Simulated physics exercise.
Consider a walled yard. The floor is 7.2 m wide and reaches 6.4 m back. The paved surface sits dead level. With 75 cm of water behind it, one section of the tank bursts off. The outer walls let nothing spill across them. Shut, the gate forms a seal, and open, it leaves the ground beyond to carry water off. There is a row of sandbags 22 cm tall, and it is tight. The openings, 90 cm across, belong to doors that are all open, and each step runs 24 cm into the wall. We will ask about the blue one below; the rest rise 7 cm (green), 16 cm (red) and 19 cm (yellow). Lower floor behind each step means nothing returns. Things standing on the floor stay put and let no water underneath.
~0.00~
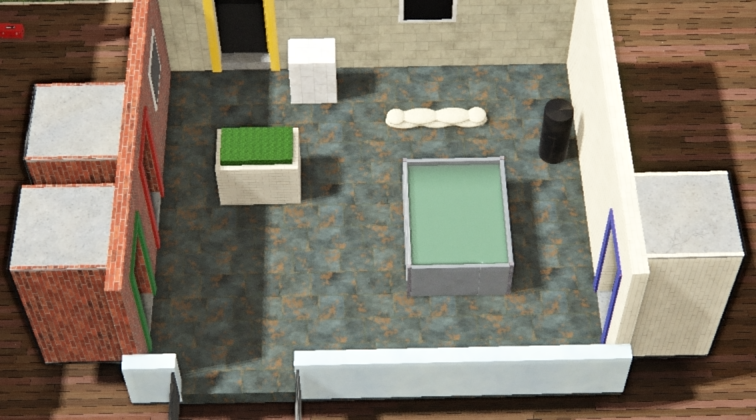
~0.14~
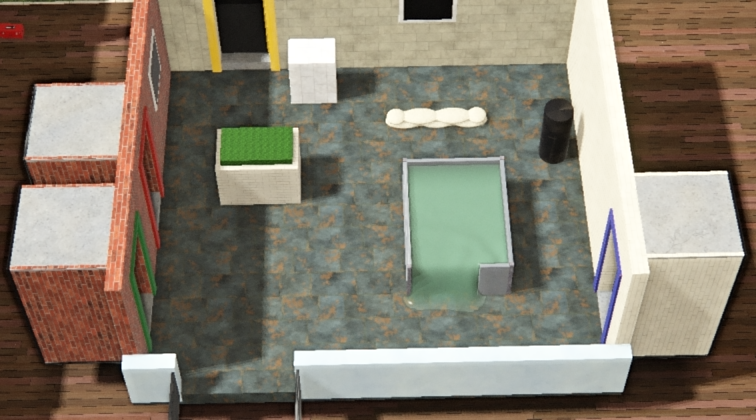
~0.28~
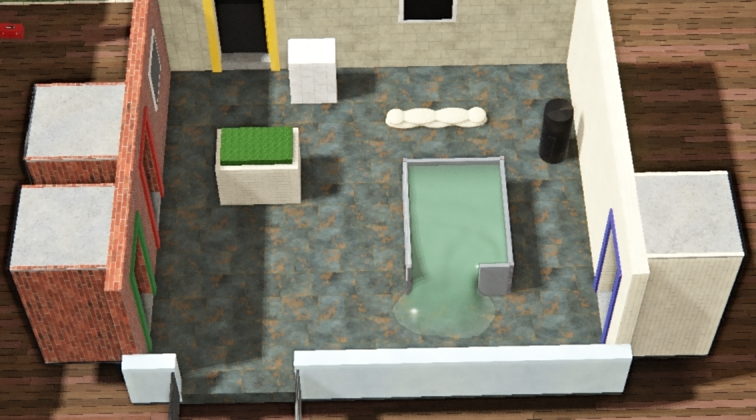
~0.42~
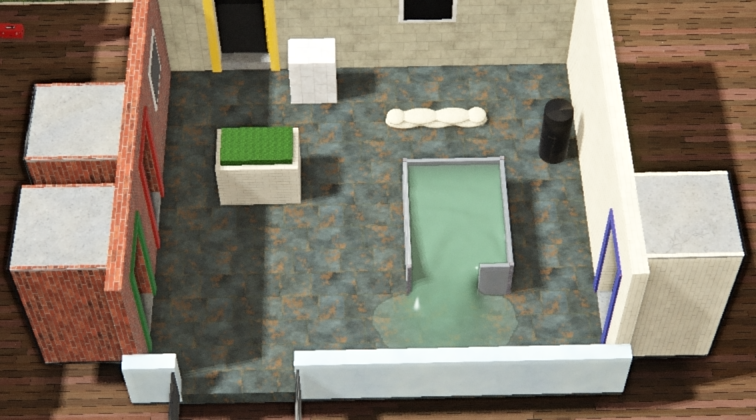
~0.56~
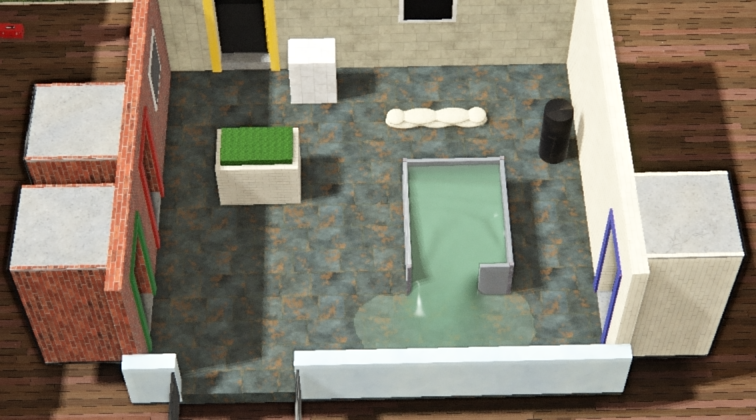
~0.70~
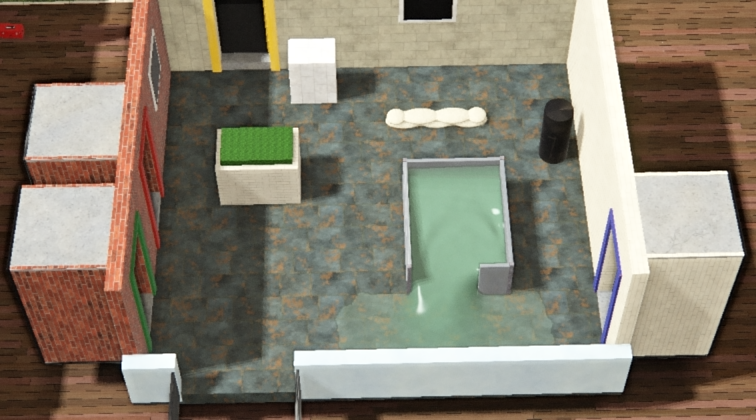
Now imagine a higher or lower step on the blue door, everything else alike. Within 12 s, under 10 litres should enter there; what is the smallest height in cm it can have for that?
Around 21 cm.
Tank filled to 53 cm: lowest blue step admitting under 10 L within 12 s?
Step height: Approx. 13.5 cm.
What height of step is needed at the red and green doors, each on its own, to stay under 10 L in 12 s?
You'd want about 5.0 centimetres at red and about 18 centimetres at green.
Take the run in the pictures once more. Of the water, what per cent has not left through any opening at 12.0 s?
Around 76 in a hundred parts remain.
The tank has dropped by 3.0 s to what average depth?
Average depth: Approx. 26 cm.
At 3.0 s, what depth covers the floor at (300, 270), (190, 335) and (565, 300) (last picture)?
Roughly 2, 5 and 8 cm, in turn.
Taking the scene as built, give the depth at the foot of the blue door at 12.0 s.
Some 4.5 centimetres.
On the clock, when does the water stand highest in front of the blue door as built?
I'd say near 2.4 seconds.
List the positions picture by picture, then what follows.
The first picture shows the tank at (457, 214) is whole and still, 75 cm deep; the blue door at (608, 282) is dry.
In the second picture, water pours out at (444, 285) and has run 0.3 m, to (470, 308); about 6 cm deep outside, 75 cm at the back.
In the third picture, the gap is at (444, 285), the front 0.8 m out at (456, 334); the back of the tank holds 75 cm.
In the fourth picture, water pours out at (444, 286) and has run 1.4 m, to a hidden place; about 8 cm deep outside, 74 cm at the back.
In the fifth picture, water pours out at (444, 286) and has run 1.5 m, to a hidden place; about 7 cm deep outside, 68 cm at the back.
In the sixth picture, the gap is at (444, 286), the front 1.7 m out at a hidden place; the back of the tank holds 63 cm; the blue door at (608, 282), 2.5 m from the gap, is still 1.0 m from the nearest water.
After 1.4 s water covers 15 % of the floor, deepest (46 cm) near (435, 365); it has not reached the blue door.
After 3.0 s water covers 40 % of the floor, deepest (30 cm) near (597, 371); 18 cm at the blue door, 76 litres in over its 5 cm step.
After 12.0 s water covers 95 % of the floor, deepest (8 cm) near (172, 74); 5 cm at the blue door, 217 litres in over its 5 cm step.
At the blue door as built, the water arrived by 1.6 s and peaked near 19 cm at 2.4 s.
Run again over the same 12 s with other heights there, 22 litres in over 17.5 cm, 3 litres over 24 cm. The limit of 10 litres is kept from about 21 cm up.
